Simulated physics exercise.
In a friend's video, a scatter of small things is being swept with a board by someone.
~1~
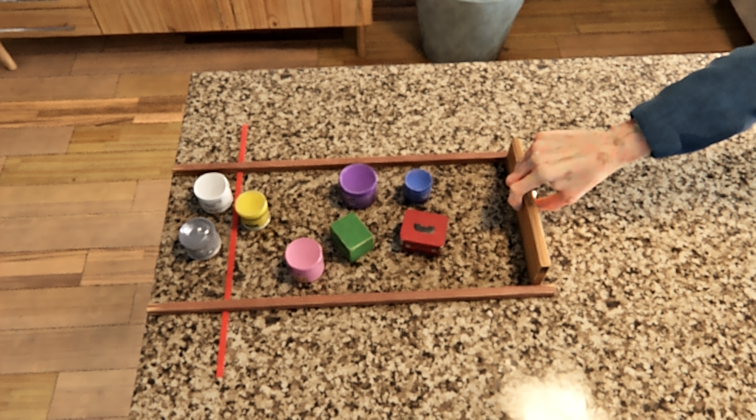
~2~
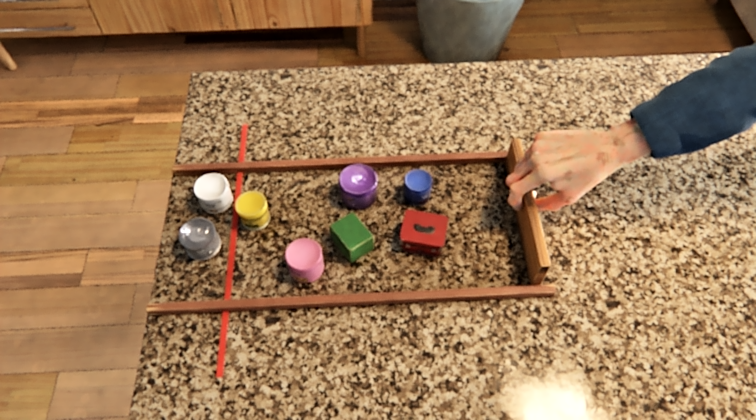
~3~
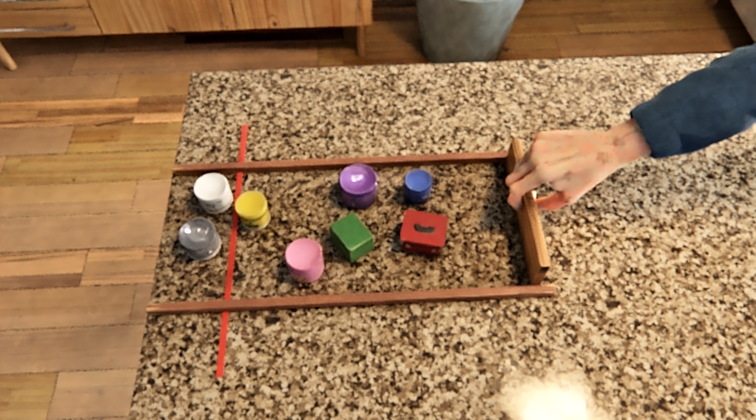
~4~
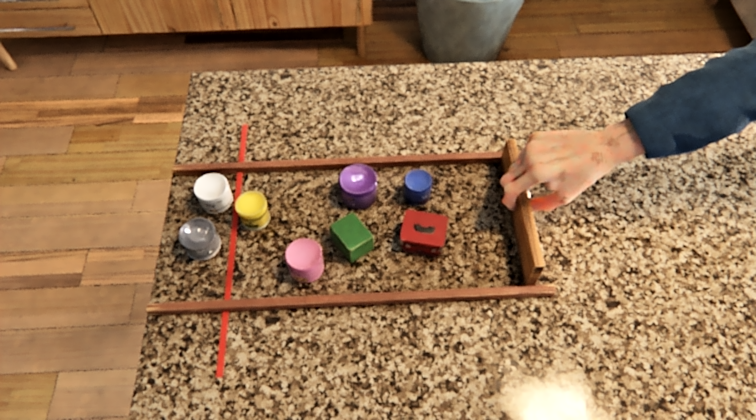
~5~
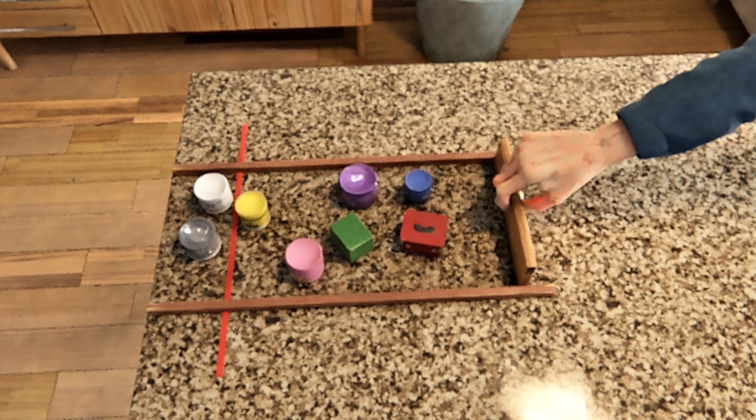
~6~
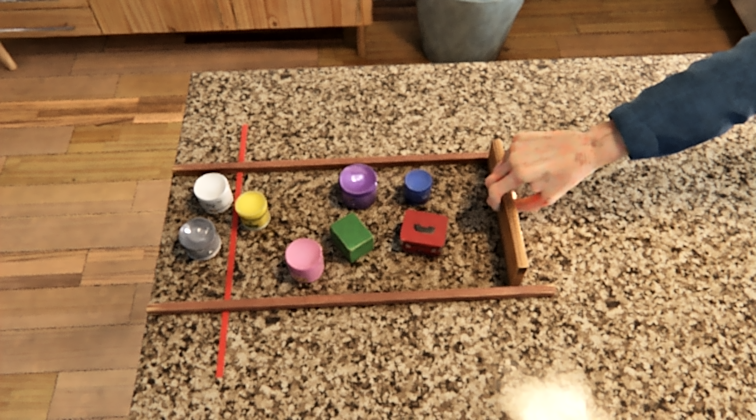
A hand in a dark blue sleeve holds a wooden board upright at the right end of two wooden rails on a speckled stone counter, seen from above, with a wood floor at left. Between the rails sit blue, purple, pink and yellow tubs, a red case and a green block, with white and grey ones beyond a red strip. The board, at first still, slides slightly left, touching nothing, while the view stays fixed.
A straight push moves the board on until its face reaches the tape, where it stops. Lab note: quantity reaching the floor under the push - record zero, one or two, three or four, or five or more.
Recorded: One or two.
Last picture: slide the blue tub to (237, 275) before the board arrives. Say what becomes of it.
Placed like that, it is safe.
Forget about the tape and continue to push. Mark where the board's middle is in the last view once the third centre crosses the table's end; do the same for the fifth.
First: Around (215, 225). Next: Around (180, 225).
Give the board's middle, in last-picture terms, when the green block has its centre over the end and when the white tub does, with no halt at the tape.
Around (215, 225) first and around (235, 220) second.
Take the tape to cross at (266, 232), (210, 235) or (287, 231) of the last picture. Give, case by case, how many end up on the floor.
Result per try: 0; 3; 0.
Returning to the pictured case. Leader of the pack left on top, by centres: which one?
That's the white tub, it ends up nearest.
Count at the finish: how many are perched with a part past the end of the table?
It totals 1.
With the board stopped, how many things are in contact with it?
The count in contact is 3.
Early on, none off yet; grey pot at rest near (200, 239); white tub at rest near (214, 193); yellow pot at rest near (253, 211).
Finally, the number that fall off is one or two; lost, grey pot.
